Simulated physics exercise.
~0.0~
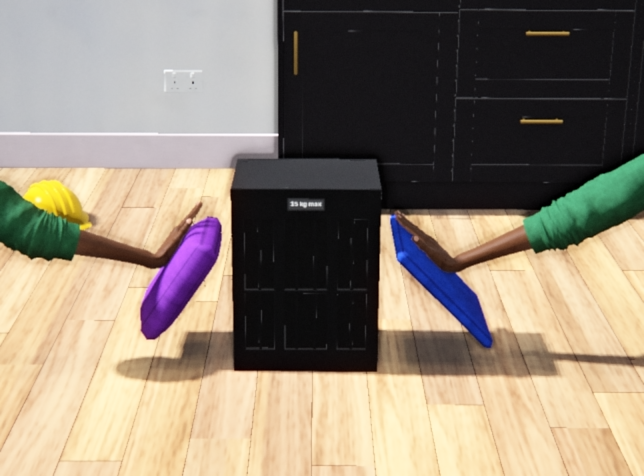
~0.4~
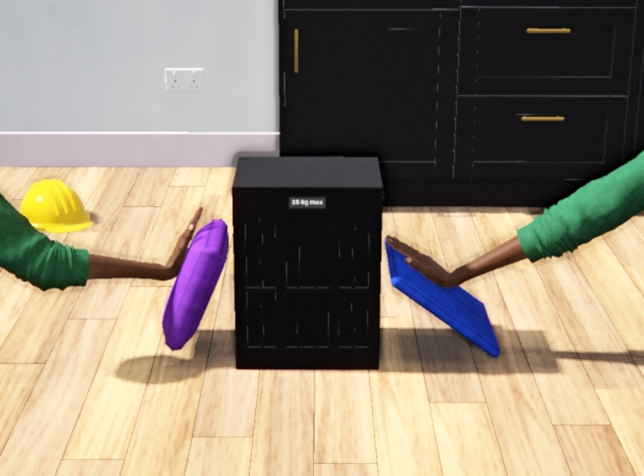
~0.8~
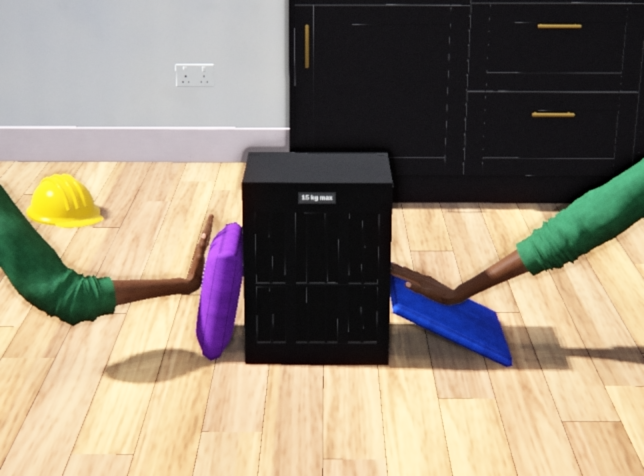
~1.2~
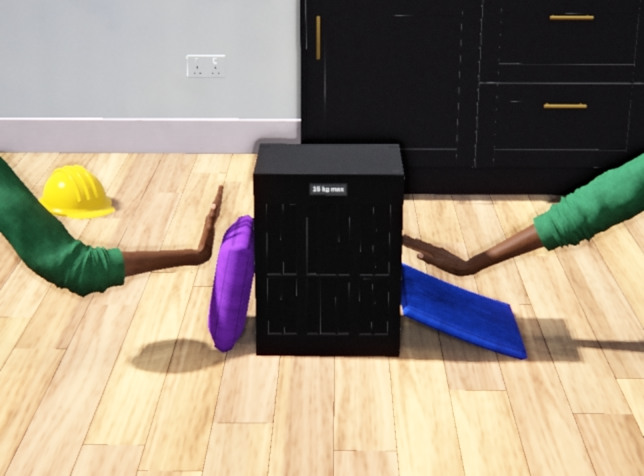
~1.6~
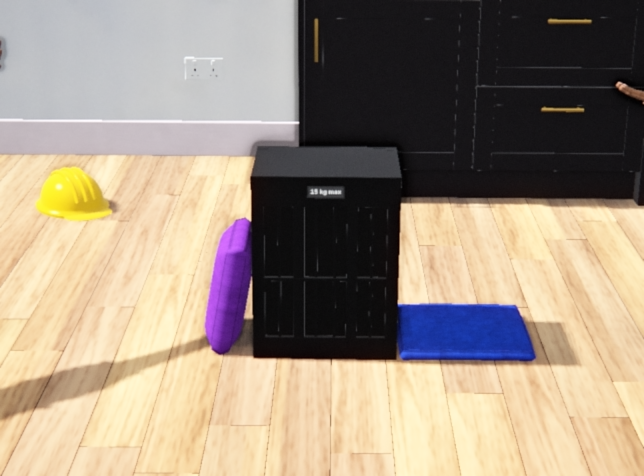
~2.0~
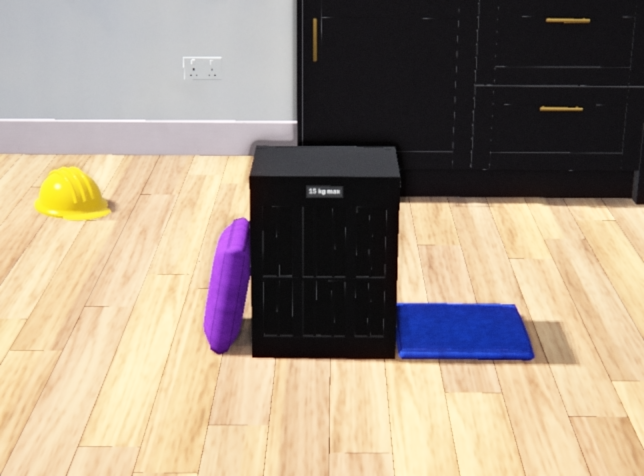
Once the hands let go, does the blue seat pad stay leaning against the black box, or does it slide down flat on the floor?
The blue seat pad slides down and lies flat on the floor, while the purple bag on the other side keeps its lean.
